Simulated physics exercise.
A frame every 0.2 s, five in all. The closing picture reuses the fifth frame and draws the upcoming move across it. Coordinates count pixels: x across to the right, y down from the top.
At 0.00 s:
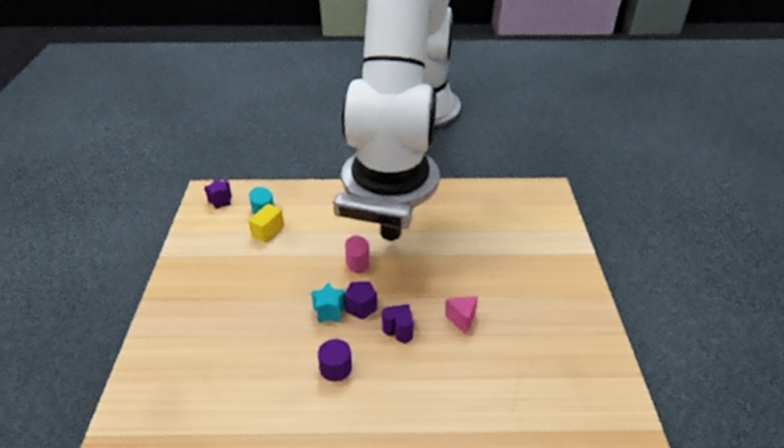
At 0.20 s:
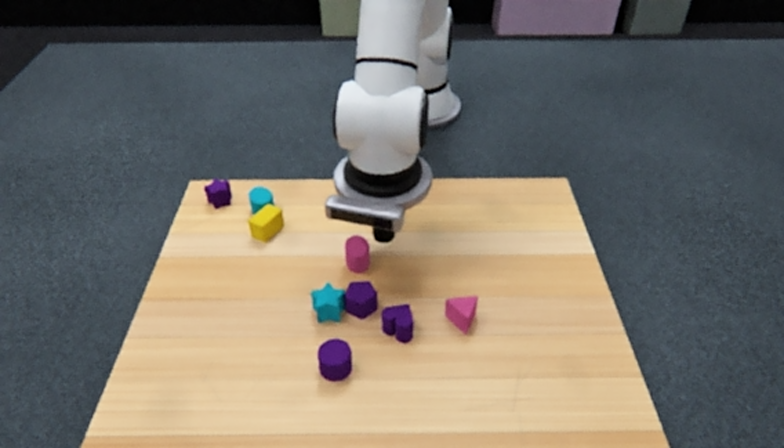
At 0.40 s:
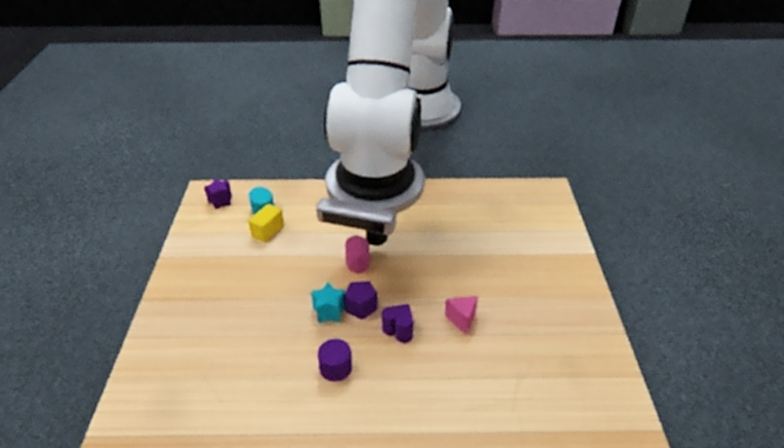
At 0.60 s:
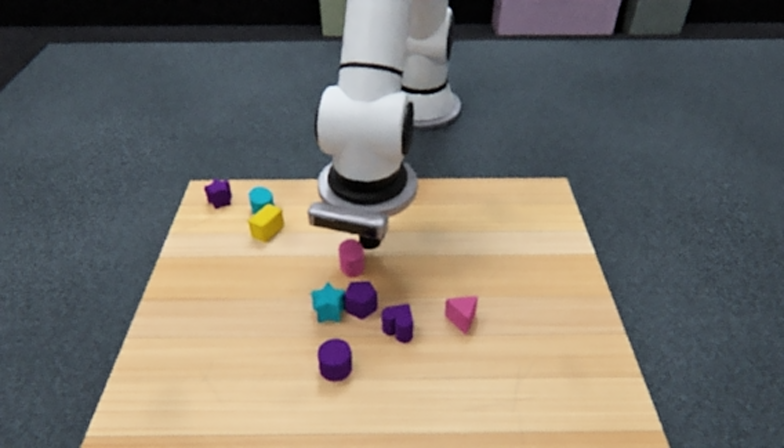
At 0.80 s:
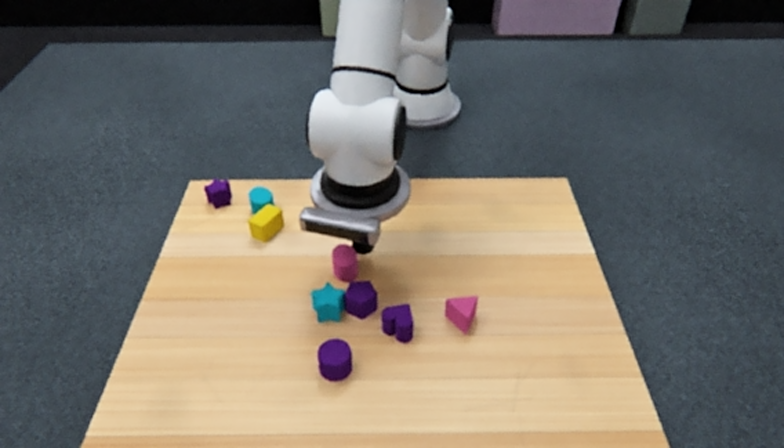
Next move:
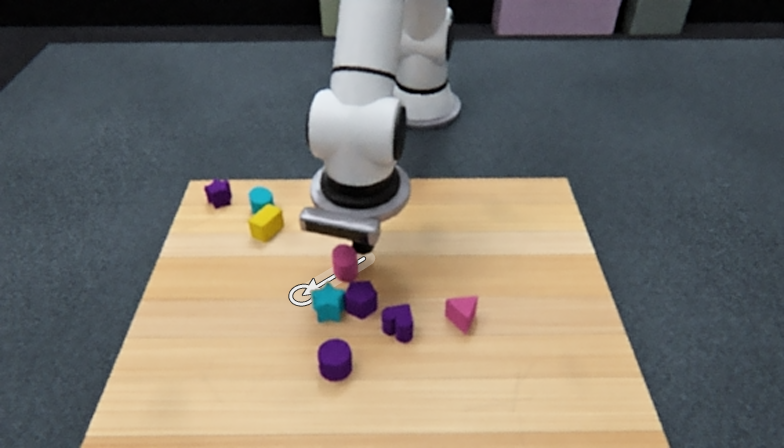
The clip opens on a white robot arm above a wooden board scattered with purple, turquoise, yellow and pink blocks, its dark rod tip just behind a pink rounded block. The arm shifts slightly left, then nudges the pink block a little left and toward the viewer, while the other blocks stay still.
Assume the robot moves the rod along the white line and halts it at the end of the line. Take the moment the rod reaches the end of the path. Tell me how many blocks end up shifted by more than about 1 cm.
By the end, two blocks will have moved.
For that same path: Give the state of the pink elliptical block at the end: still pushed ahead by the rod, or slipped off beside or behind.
Still leading.
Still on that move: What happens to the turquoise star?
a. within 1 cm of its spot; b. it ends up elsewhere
b
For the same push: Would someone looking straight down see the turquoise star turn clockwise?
No
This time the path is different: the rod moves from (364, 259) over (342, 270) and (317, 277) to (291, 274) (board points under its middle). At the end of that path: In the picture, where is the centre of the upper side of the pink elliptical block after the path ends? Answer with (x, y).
Its top centre is at about (308, 279).
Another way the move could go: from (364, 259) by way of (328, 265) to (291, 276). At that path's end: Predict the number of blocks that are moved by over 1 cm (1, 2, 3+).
Total: One.
Path on the board, from (364, 259) to (303, 295).
What follows on the original path. Halfway along, rod (333, 265); turquoise star (326, 300), turned 15° anticlockwise; pink elliptical block (317, 275), turned 25° anticlockwise.
At the end, rod (301, 284); turquoise star (323, 308), turned 50° anticlockwise; pink elliptical block (290, 297), turned 60° anticlockwise; purple pentagon in place.
